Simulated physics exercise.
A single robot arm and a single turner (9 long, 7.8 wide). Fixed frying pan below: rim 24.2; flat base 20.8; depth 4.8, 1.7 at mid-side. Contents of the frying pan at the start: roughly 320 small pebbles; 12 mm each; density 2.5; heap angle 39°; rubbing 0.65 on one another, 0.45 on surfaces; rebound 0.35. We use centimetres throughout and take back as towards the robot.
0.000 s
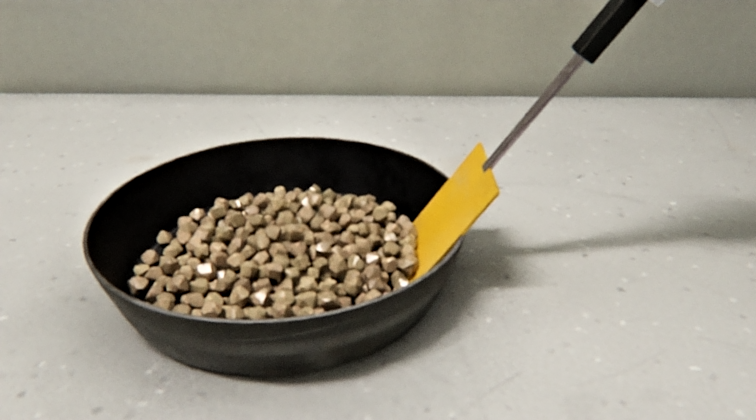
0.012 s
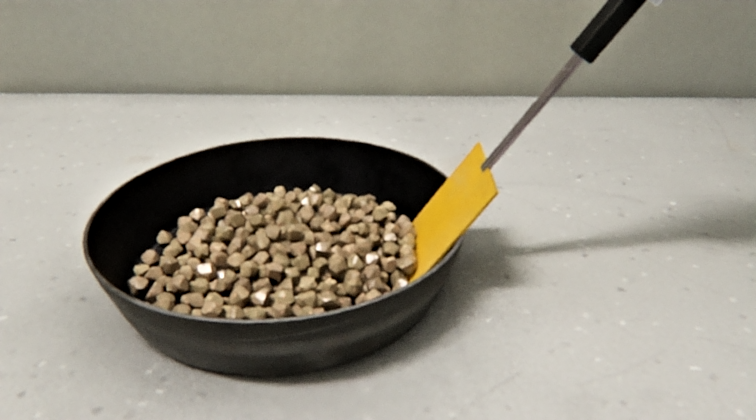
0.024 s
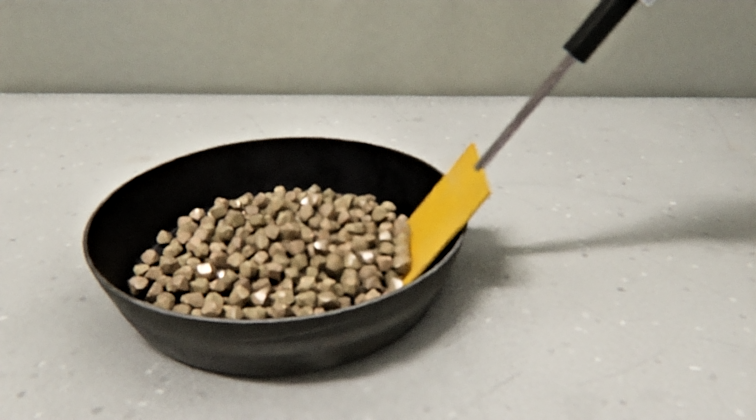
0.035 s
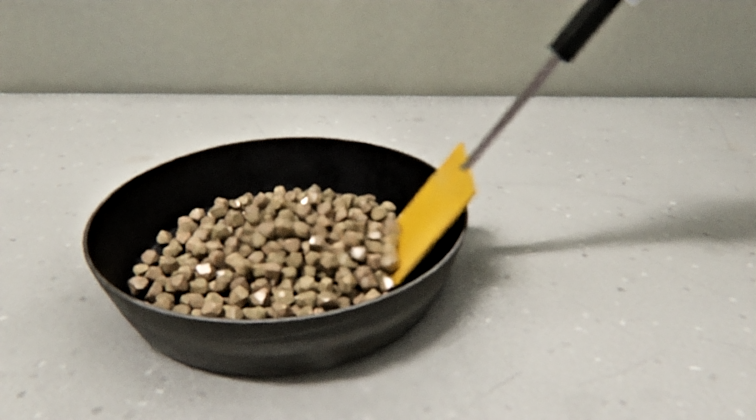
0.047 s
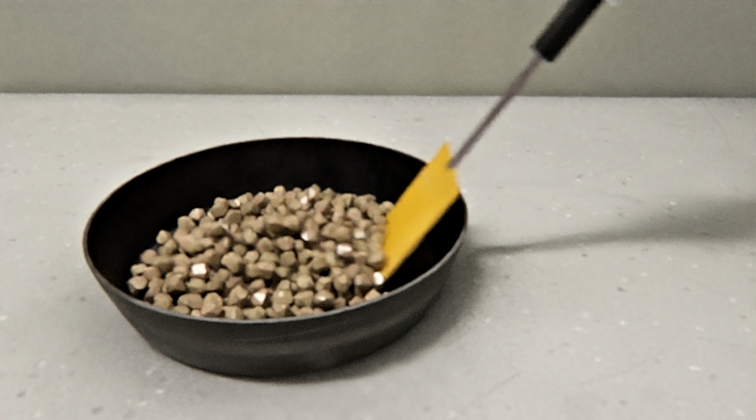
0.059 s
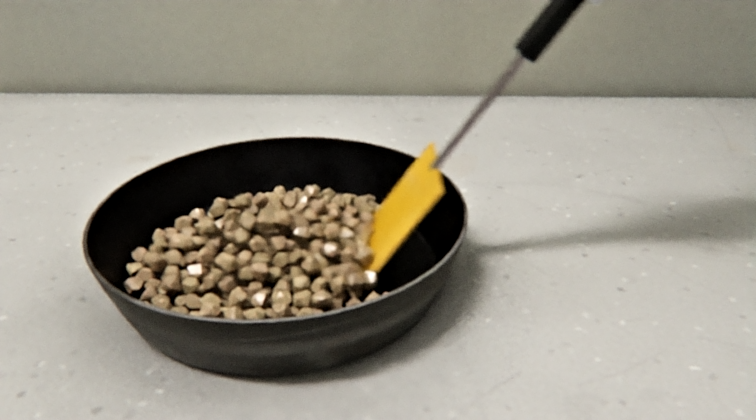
A yellow turner with a black handle rested at the right side of a black frying pan full of small brownish pebbles, then slid left, pushing the nearest ones toward the rest.
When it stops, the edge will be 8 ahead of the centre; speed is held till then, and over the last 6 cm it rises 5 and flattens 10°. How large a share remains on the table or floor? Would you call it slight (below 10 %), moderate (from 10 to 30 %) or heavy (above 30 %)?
I would call it moderate.
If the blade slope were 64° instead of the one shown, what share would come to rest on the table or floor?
My guess is close to 15 per cent.
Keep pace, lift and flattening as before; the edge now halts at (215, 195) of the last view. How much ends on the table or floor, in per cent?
Roughly 5 per cent, I'd say.
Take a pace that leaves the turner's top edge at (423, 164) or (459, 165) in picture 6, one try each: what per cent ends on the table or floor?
First try about 20 %, second try about 0 %.
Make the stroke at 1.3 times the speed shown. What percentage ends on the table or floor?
Estimate: Approx. 20 %.
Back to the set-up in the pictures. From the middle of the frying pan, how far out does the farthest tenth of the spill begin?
Radial distance: Approx. 35 cm.
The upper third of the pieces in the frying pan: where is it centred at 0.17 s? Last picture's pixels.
It is centred at roughly (210, 221).
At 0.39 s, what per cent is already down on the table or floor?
I'd put it at around 15 per cent.
After 0.11 s, sloping 56°, highest piece 5 above the table; 316 in the frying pan.
After 0.17 s, sloping 53°, highest piece 7 above the table; 316 in the frying pan.
After 0.39 s, sloping 46°, highest piece 18 above the table; 260 in the frying pan, 46 on the table or floor, 10 on the blade or in flight.
After 1.44 s, sloping 46°, highest piece 4 above the table; 260 in the frying pan, 56 on the table or floor.
In the end, 260 in the frying pan, 56 on the table or floor. That is 18 % on the table or floor.
